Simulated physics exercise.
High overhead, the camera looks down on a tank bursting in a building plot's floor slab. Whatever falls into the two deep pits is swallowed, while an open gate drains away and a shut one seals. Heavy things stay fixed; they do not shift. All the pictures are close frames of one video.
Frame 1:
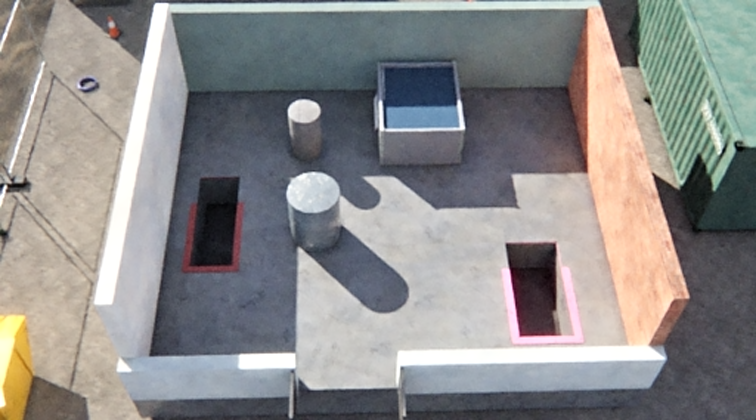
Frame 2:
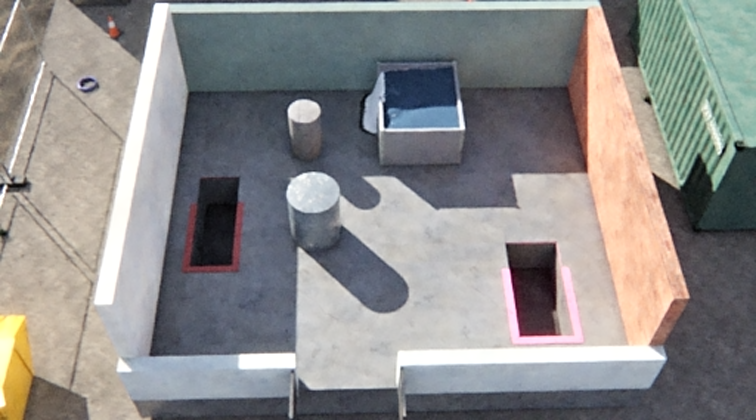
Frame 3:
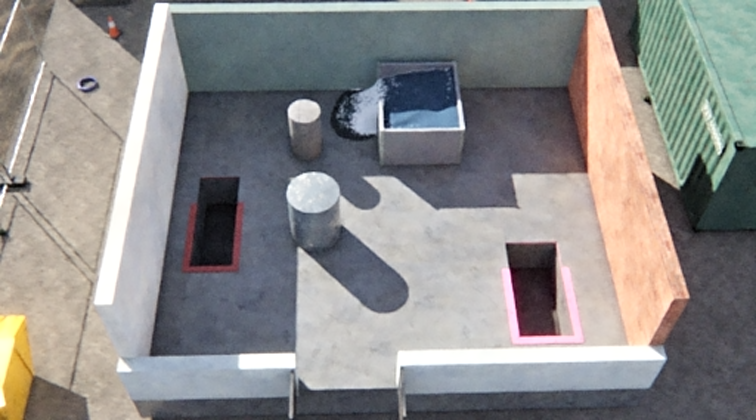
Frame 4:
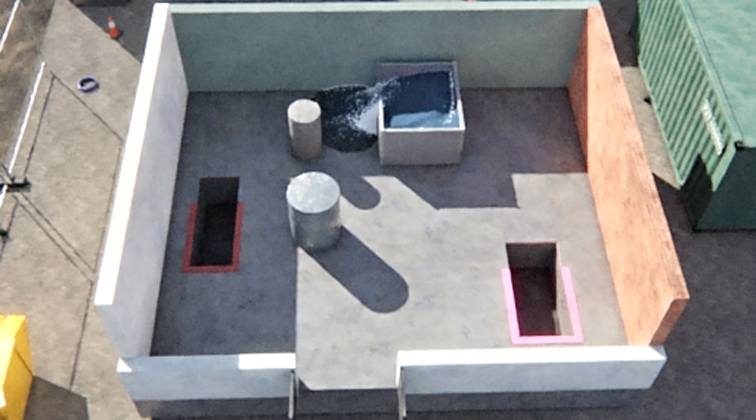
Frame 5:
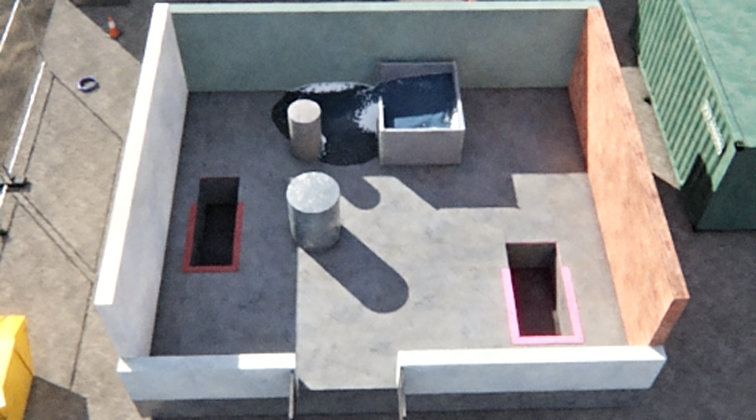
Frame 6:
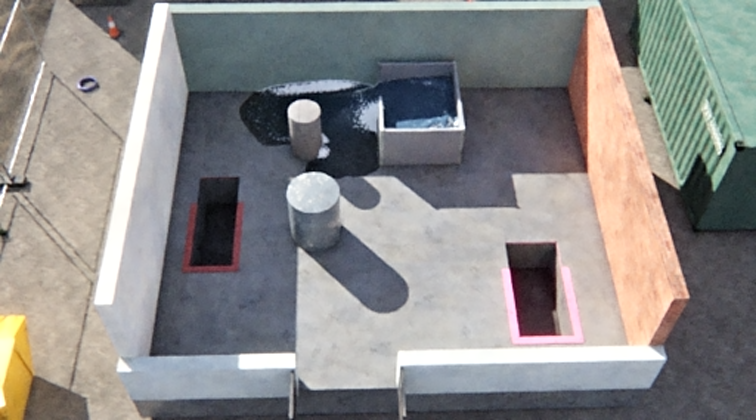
A walled concrete building plot is seen from high overhead by a camera that stays still. A pale square tank of dark blue water sits near the green back wall, with two grey cylinders to its left, a red-edged pit at left, a pink-edged pit at right and an orange-brown right wall. Water bursts from the tank's left side, spreads left across the slab, and surrounds the smaller cylinder in a dark pool.
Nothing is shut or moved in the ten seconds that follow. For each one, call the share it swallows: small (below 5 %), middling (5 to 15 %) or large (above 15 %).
Calls: Gate - small; red pit - large; pink pit - small.
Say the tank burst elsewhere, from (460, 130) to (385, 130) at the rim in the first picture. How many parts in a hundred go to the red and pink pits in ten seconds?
Parts in a hundred: Red 4, pink 35.
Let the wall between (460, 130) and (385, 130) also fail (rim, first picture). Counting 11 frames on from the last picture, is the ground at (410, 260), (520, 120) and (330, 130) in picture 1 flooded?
Point 1: Inundated; point 2: Unwetted; point 3: Unwetted.
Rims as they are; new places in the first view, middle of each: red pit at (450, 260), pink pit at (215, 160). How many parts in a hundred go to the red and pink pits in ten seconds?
Of everything, red catches 2 per cent while pink catches 70 per cent.
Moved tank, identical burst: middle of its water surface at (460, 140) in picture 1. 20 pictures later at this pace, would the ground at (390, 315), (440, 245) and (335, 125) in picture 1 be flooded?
In order: Unflooded, then unflooded, then inundated.
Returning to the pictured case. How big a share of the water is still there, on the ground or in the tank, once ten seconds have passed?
Roughly 46 per cent.
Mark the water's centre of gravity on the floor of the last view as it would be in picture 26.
At about (306, 141).
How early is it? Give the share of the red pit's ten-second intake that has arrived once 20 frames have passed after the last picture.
Estimate: Some 30 per cent.
A moment on, water covers 20 % of the floor; the gate 0 %, the red pit 0 %, the pink pit 0 %.
Next, water covers 25 % of the floor; the gate 0 %, the red pit 1 %, the pink pit 0 %.
Then, water covers 30 % of the floor; the gate 0 %, the red pit 15 %, the pink pit 0 %.
Later, water covers 40 % of the floor; the gate 0 %, the red pit 38 %, the pink pit 0 %.
In the end, water covers 55 % of the floor; the gate 1 %, the red pit 54 %, the pink pit 0 %.
